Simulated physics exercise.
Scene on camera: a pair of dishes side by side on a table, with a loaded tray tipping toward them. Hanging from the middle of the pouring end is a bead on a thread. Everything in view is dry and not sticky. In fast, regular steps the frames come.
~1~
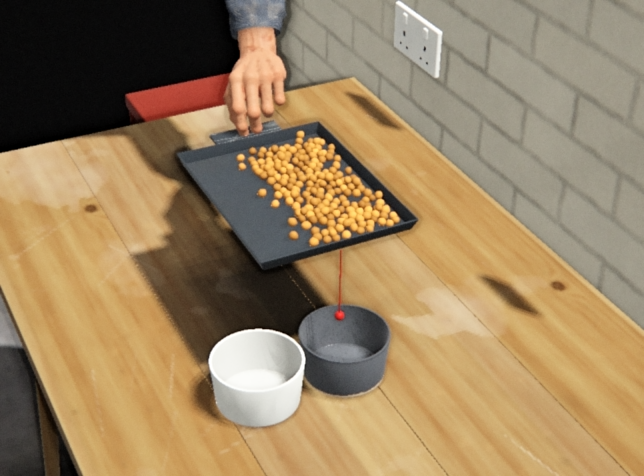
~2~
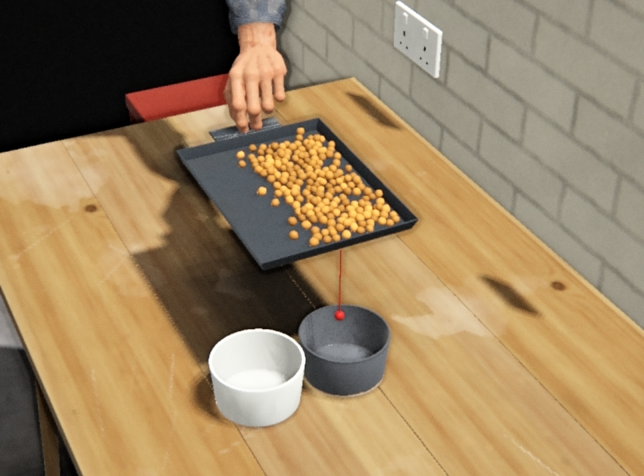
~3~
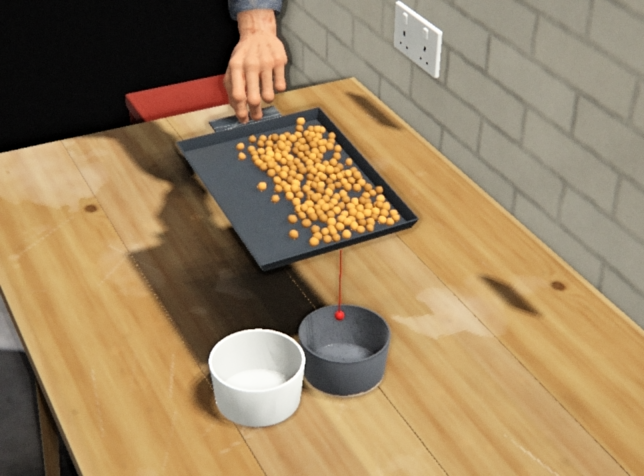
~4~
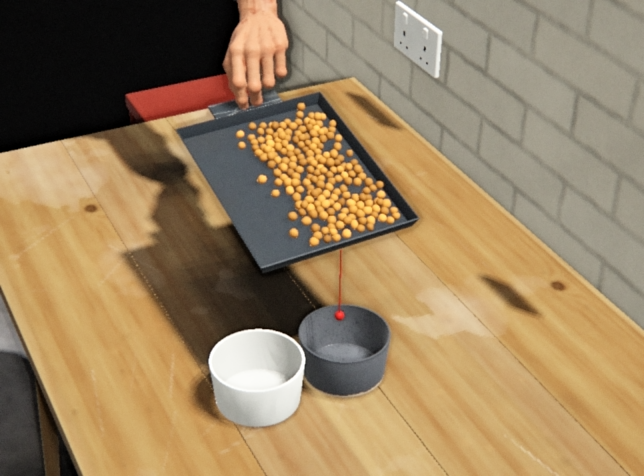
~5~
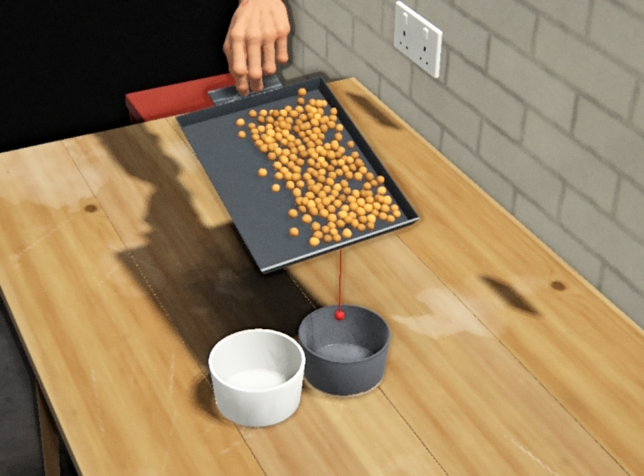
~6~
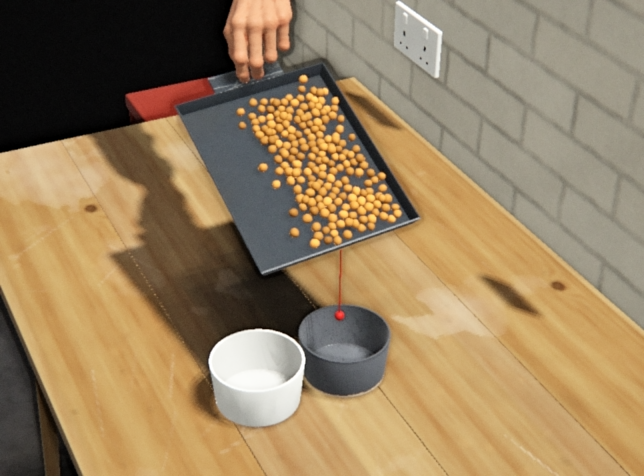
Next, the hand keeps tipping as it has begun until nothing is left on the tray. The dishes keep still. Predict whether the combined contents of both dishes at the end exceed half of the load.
The catch is going to exceed what is lost.
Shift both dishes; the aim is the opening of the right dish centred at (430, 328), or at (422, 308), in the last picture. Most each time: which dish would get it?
So: The one further left first, and the one further left second.
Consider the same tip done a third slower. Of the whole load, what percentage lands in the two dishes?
Roughly 70 %.
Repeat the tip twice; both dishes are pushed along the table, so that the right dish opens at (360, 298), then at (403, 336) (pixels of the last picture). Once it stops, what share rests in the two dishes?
It works out to 0 percent and then 70 percent.
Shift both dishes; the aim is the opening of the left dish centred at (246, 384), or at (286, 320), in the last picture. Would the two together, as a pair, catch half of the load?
First above a half, then under half.
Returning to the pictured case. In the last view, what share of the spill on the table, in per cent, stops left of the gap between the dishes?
Around 10 per cent, give or take.
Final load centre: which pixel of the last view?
Close to (289, 393) in the last picture.
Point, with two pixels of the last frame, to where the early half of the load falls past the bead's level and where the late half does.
Close to (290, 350), then close to (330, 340).
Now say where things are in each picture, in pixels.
In the first frame, corners of the pouring end near (264, 259) and (412, 218), level; middle of the load near (317, 187), roasted chickpeas; left dish near (277, 404); right dish near (365, 375); bead on its thread near (339, 316).
In the second frame, corners of the pouring end near (264, 259) and (412, 218), level; middle of the load near (317, 185).
In the third frame, corners of the pouring end near (264, 261) and (412, 217), tipped barely, lowest at the left corner; middle of the load near (317, 180).
In the fourth frame, corners of the pouring end near (264, 263) and (413, 217), tipped a little, lowest at the left corner; middle of the load near (317, 173).
In the fifth frame, corners of the pouring end near (264, 265) and (413, 216), tipped clearly, lowest at the left corner; middle of the load near (318, 166).
In the sixth frame, corners of the pouring end near (264, 268) and (414, 216), tipped clearly, lowest at the left corner; middle of the load near (319, 161); left dish near (277, 404); right dish near (365, 375).
Shortly afterwards, tray tipped steeply; the bulk on the tray; only a few in the left dish; only a few outside both; a little in the air.
Next, tray tipped past a quarter turn; a little on the tray; near a third in the left dish; near a quarter in the right dish; near a quarter outside both; near a quarter in the air.
Some moments later, tray tipped past a quarter turn; near half in the left dish; near a quarter in the right dish; near a quarter outside both.
In the end, tray tipped past a quarter turn; near half in the left dish; near a quarter in the right dish; near a quarter outside both.
